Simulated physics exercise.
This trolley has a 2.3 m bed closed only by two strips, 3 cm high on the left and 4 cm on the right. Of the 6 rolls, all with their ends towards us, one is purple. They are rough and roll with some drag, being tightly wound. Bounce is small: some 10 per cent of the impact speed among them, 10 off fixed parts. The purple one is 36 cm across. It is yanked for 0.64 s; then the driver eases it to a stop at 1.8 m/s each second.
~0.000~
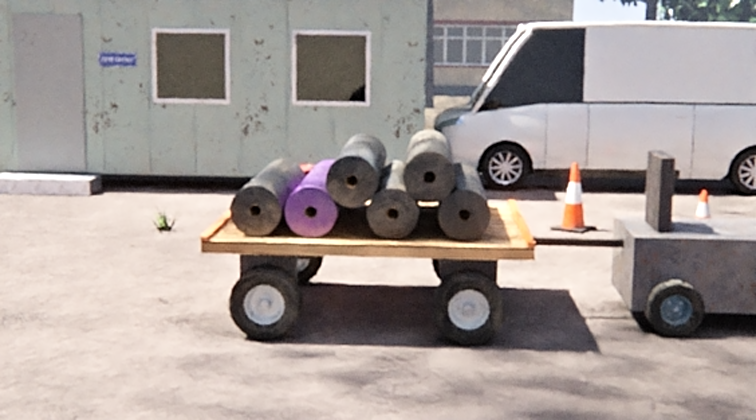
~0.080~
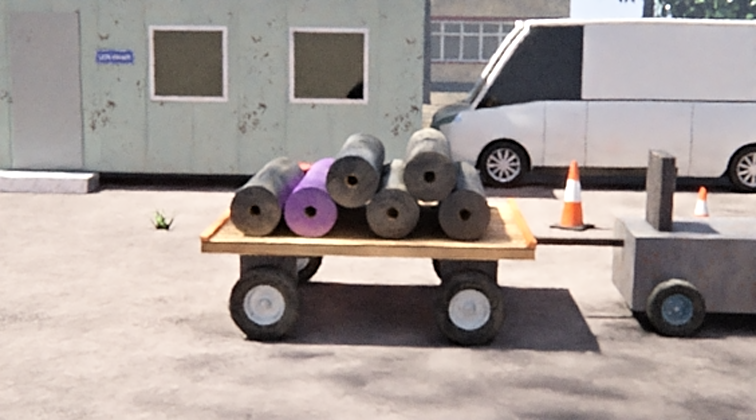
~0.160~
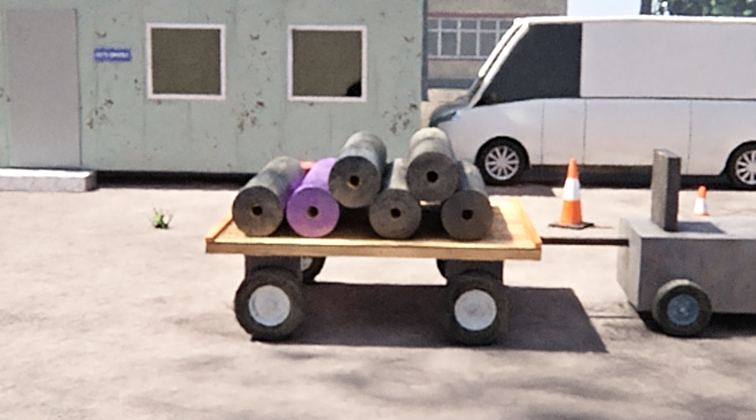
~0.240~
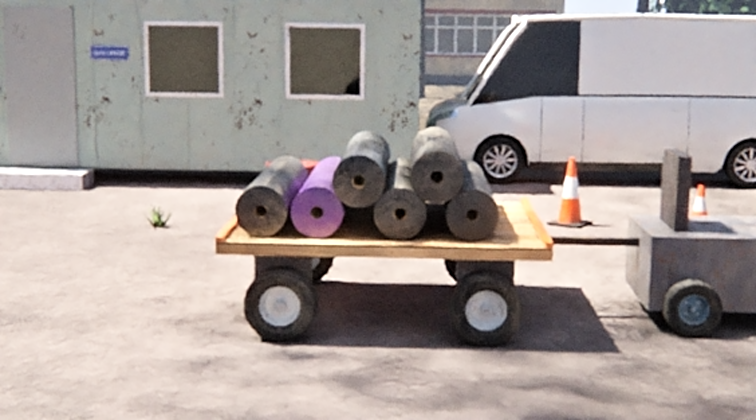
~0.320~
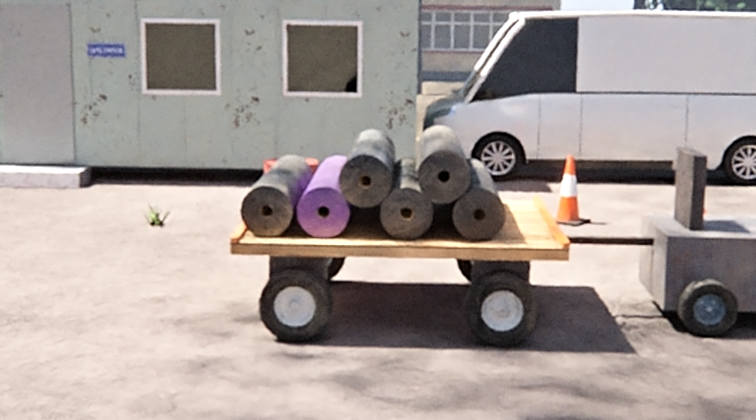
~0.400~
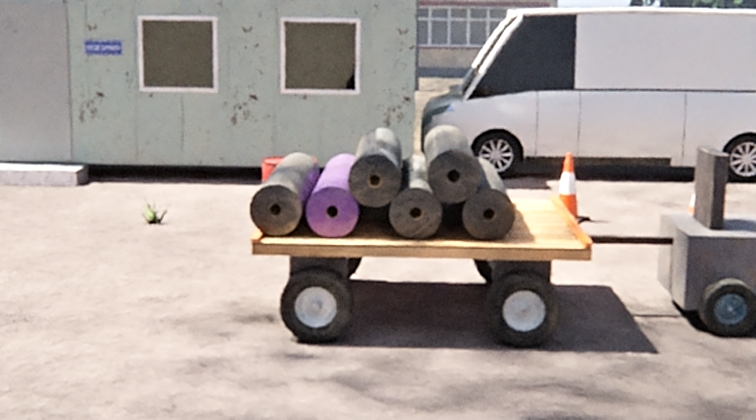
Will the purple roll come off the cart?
The purple one drops off the cart.
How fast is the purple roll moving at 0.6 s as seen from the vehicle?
About 1.5 m/s.
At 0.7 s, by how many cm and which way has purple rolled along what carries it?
Purple 65 left.
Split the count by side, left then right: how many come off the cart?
Left 5, right 0.
By 0.6 s, purple is on the deck, 20 cm from the left bar, rolling left along the cart; 1 over a bar so far.
By 0.7 s, purple is on the deck, 5 cm from the left bar, rolling left along the cart; 1 over a bar so far.
By 0.8 s, purple is over the left bar and falling; 2 over a bar so far.
By 0.9 s, purple is over the left bar and falling; 2 over a bar so far.
Finally (5.1 s), purple is over the left bar and down; 5 over a bar so far.
